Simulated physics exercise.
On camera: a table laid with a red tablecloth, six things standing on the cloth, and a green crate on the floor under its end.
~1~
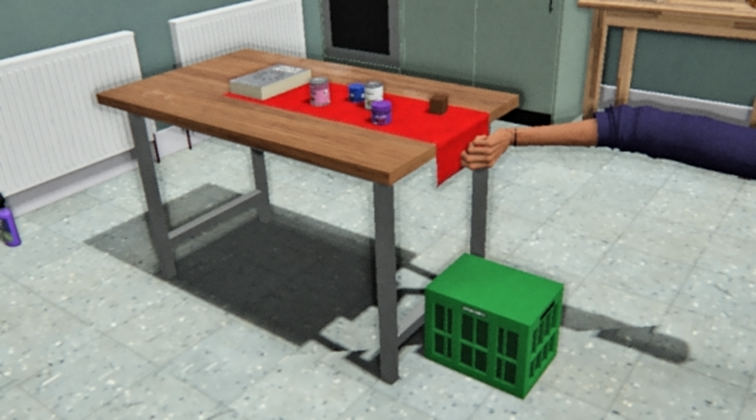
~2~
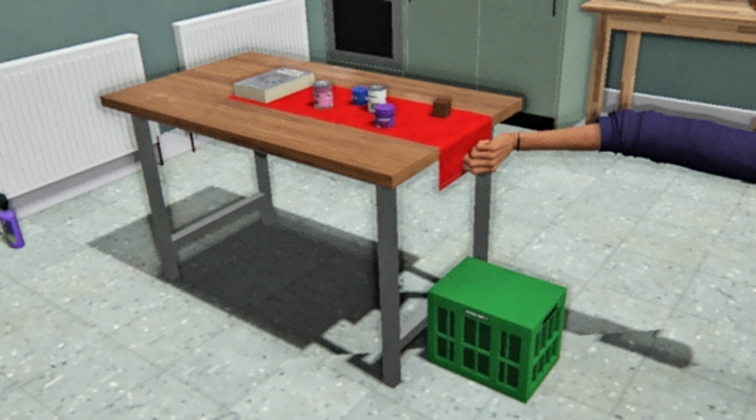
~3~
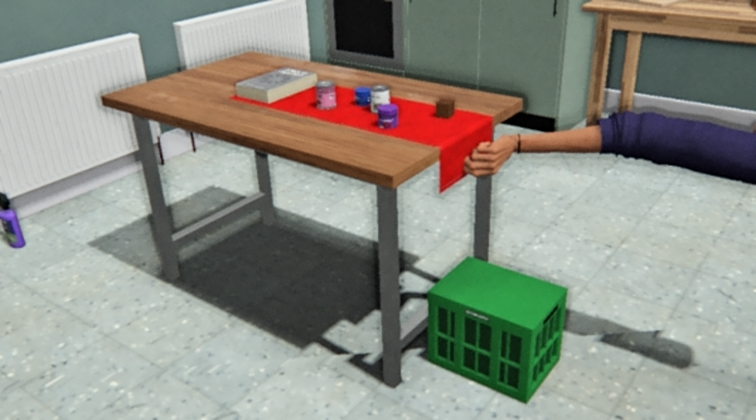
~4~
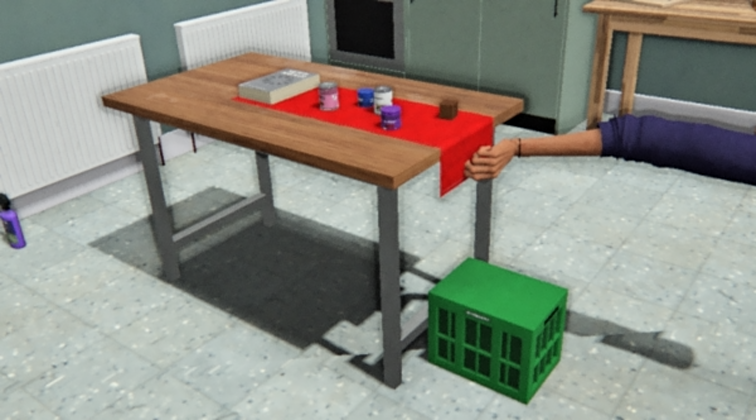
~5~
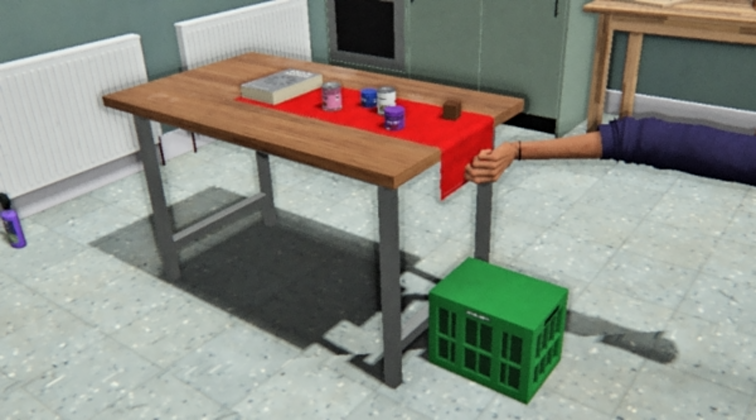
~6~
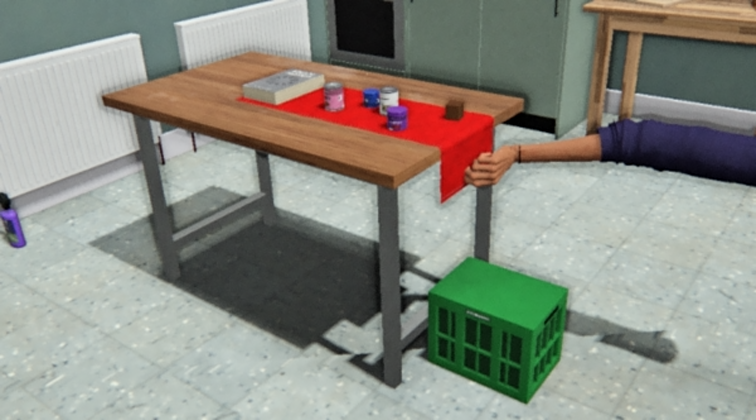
In a room with white radiators and a pale tiled floor, a hand slowly pulls a red cloth over a wooden table's end above a green crate, and the cans, pots, brown cube and book on it shift slightly right.
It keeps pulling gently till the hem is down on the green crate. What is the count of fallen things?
The answer is three.
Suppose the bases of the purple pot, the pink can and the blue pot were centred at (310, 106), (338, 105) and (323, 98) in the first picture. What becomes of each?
The purple pot survives; the pink can stays on; the blue pot survives.
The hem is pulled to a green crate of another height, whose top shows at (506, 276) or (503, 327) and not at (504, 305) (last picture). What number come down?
It would be 2 and 4.
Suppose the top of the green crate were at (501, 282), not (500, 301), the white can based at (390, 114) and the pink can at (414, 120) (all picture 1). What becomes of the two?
The white can is carried off; the pink can falls.
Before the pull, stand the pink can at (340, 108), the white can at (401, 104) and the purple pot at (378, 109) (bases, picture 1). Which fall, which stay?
The pink can stays on, the white can is carried off, the purple pot comes down.
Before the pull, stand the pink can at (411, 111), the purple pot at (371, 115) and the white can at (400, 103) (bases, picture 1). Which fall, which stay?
The pink can is carried off; the purple pot goes over; the white can falls.
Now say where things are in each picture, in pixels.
The first frame shows hem (436, 188); brown cube (439, 97); purple pot (381, 103); white can (373, 84); blue pot (356, 86); pink can (319, 80); top of the crate (500, 301).
The second frame shows hem (439, 191); brown cube (442, 100).
The third frame shows hem (440, 194); purple pot (388, 107).
The fourth frame shows hem (440, 198); white can (383, 89); top of the crate (504, 305).
The fifth frame shows hem (441, 201); blue pot (369, 91).
The sixth frame shows hem (441, 204); brown cube (455, 103); purple pot (397, 109); white can (389, 89); blue pot (371, 91); pink can (333, 85).
Soon after, hem near (468, 249); brown cube and purple pot gone.
Then, hem on the crate; brown cube, purple pot and white can gone.
At rest, hem on the crate; brown cube, purple pot and white can gone. Over the edge go three.
